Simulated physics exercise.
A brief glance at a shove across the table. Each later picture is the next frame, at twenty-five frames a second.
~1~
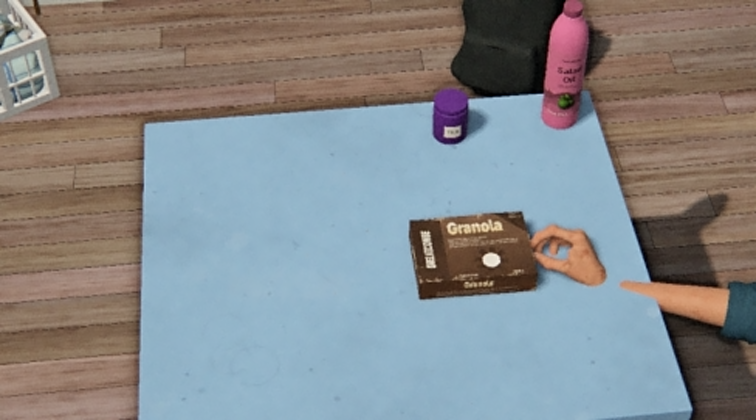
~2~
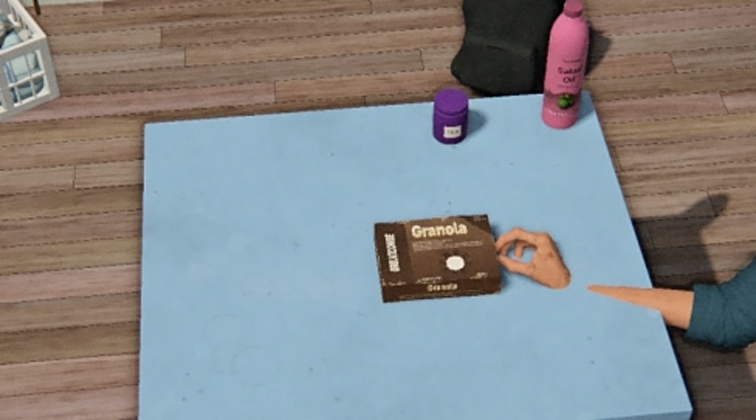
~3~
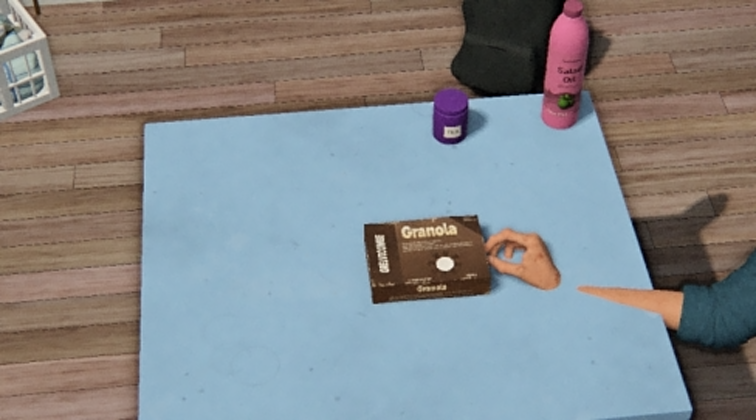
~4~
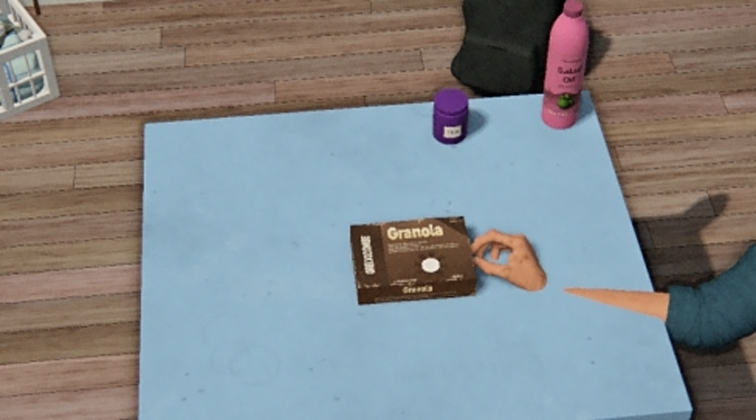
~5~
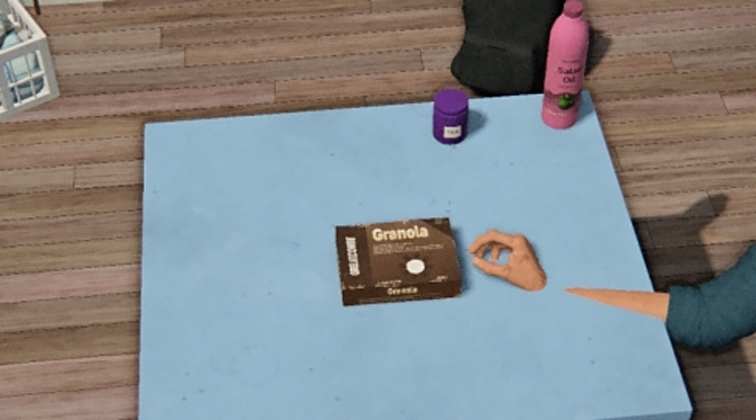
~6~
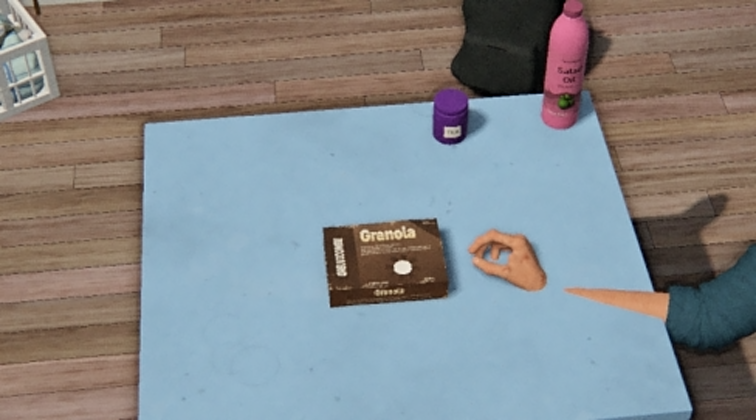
Brown granola box sliding left across a blue table, pushed by a hand that halts while the box slides a little farther.
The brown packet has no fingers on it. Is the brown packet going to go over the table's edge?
No, it stays on the table.
Then, 0.10 s on from there, brown packet shifted a little near (363, 264).
Then, 0.20 s on from there, brown packet shifted a little near (357, 264).
In the end, moved from the start, brown packet. At the end, from the last picture's camera, brown packet near (357, 264).
